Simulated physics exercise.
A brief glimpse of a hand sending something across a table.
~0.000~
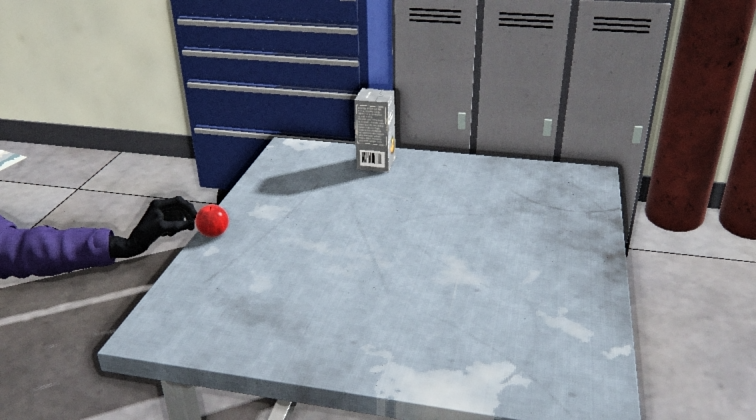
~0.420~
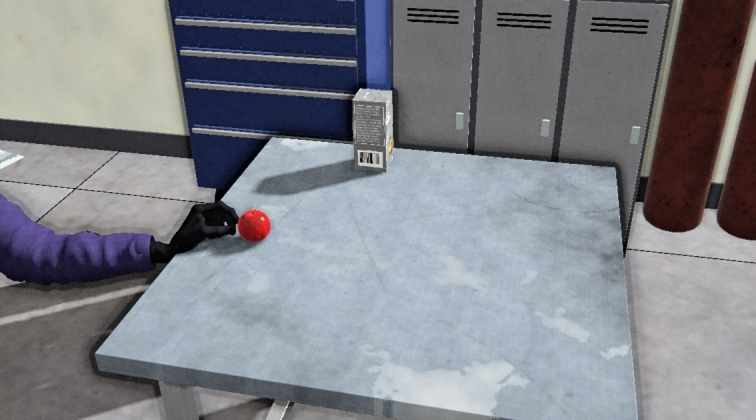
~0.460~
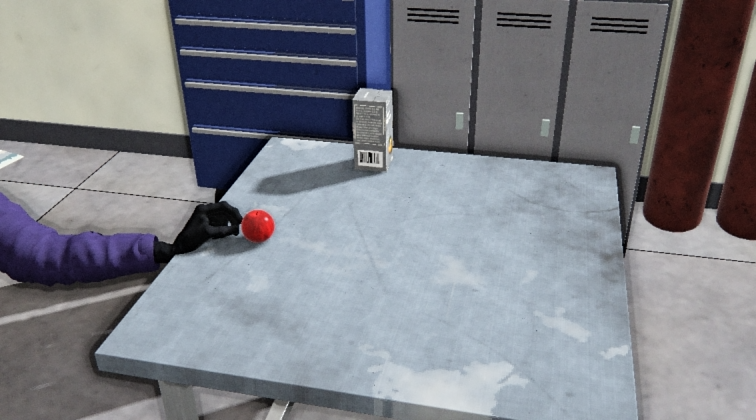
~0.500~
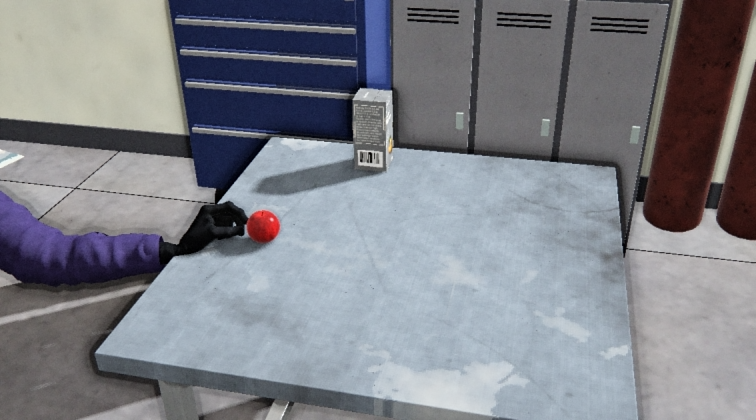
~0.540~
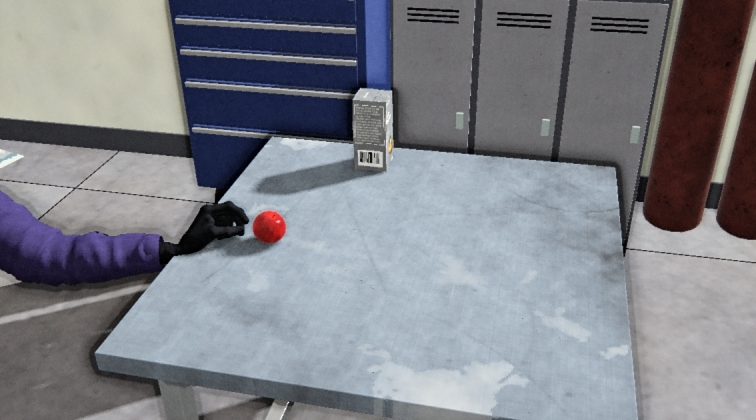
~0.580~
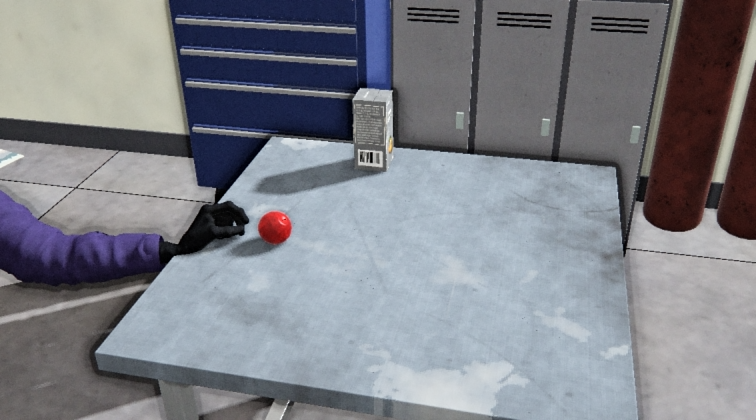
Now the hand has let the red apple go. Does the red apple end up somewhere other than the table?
Survives the push.
By 0.68 s, red apple moved about its own width near (288, 229).
By 0.78 s, red apple moved about its own width near (299, 230).
By 0.88 s, red apple moved about its own width near (308, 232).
By 1.08 s, red apple moved well along near (320, 233).
When it is over (1.6 s), moved from the start, red apple. End places, in pixels of the last picture, red apple near (323, 233).
